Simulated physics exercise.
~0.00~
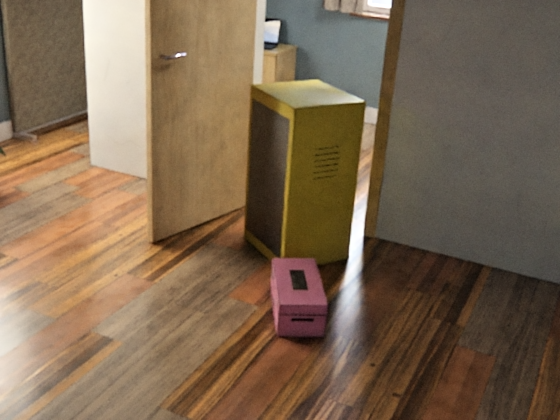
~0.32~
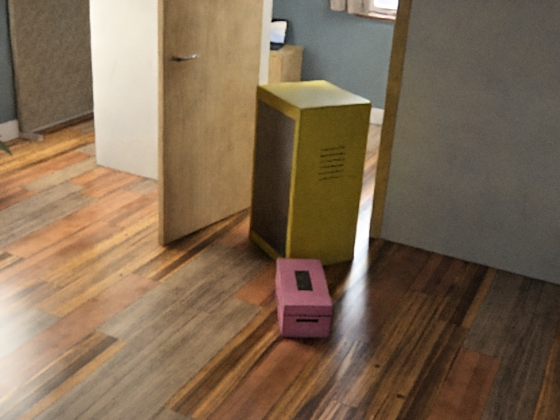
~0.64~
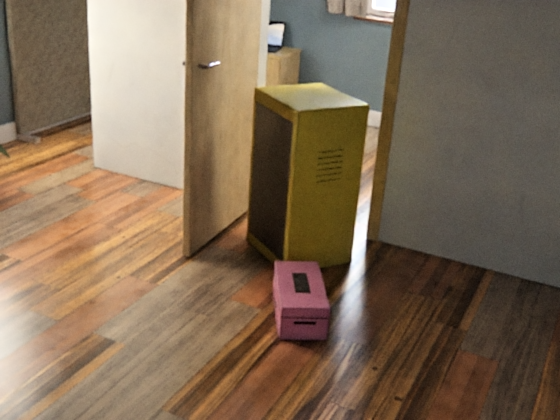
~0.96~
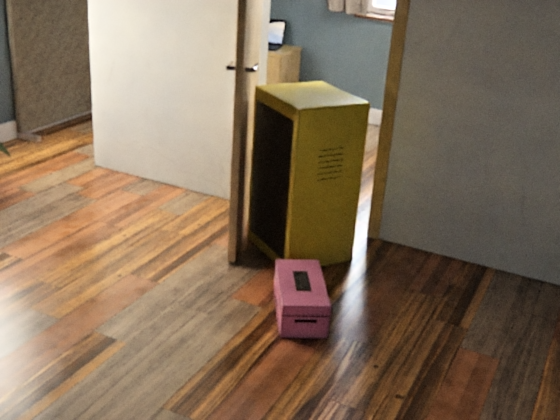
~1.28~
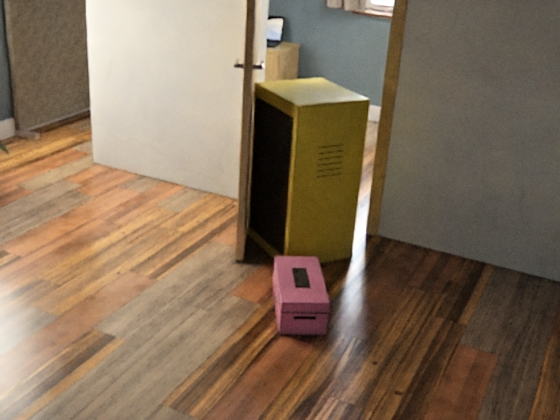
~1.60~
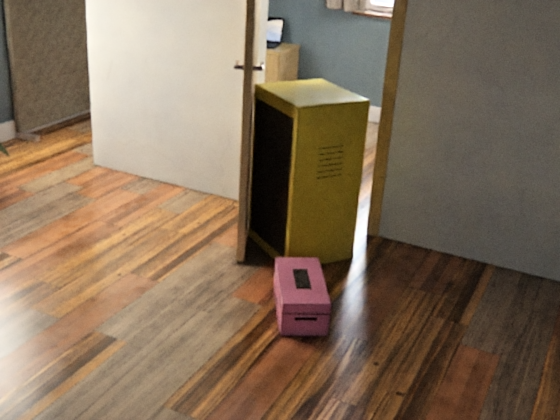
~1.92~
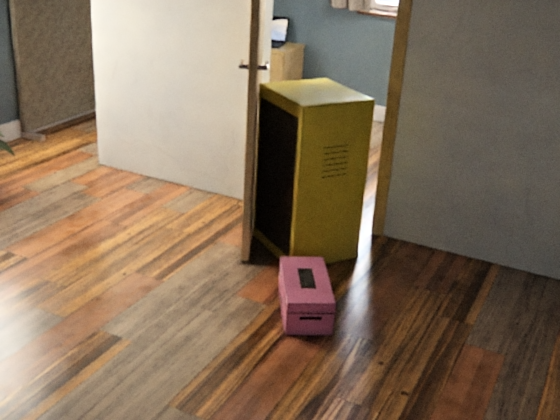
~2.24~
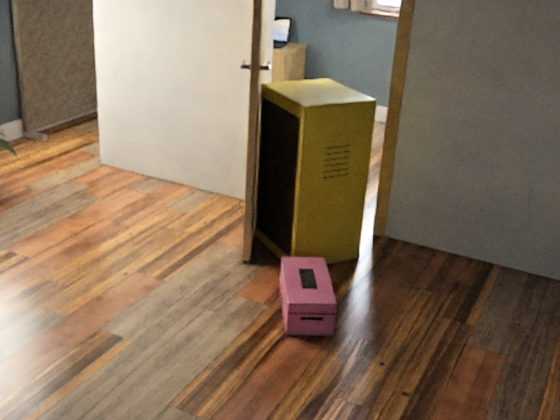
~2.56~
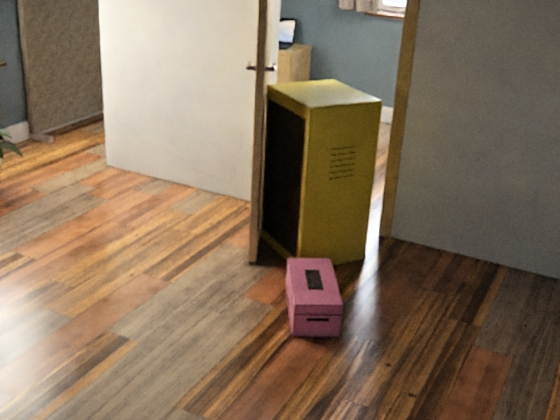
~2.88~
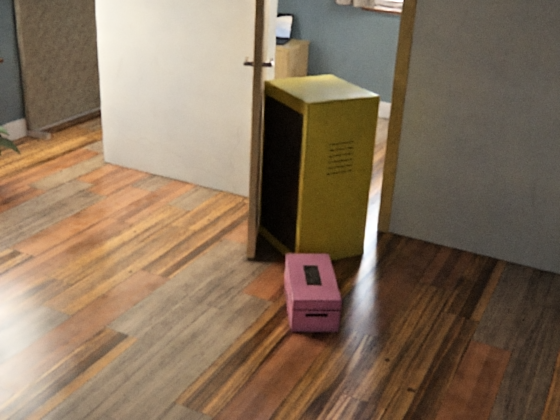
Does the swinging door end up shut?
No, the door does not shut. It comes to rest partway, blocked at the yellow appliance, and stays open.
In a wood-floored room, a door swings up to a yellow appliance and stops, still open.
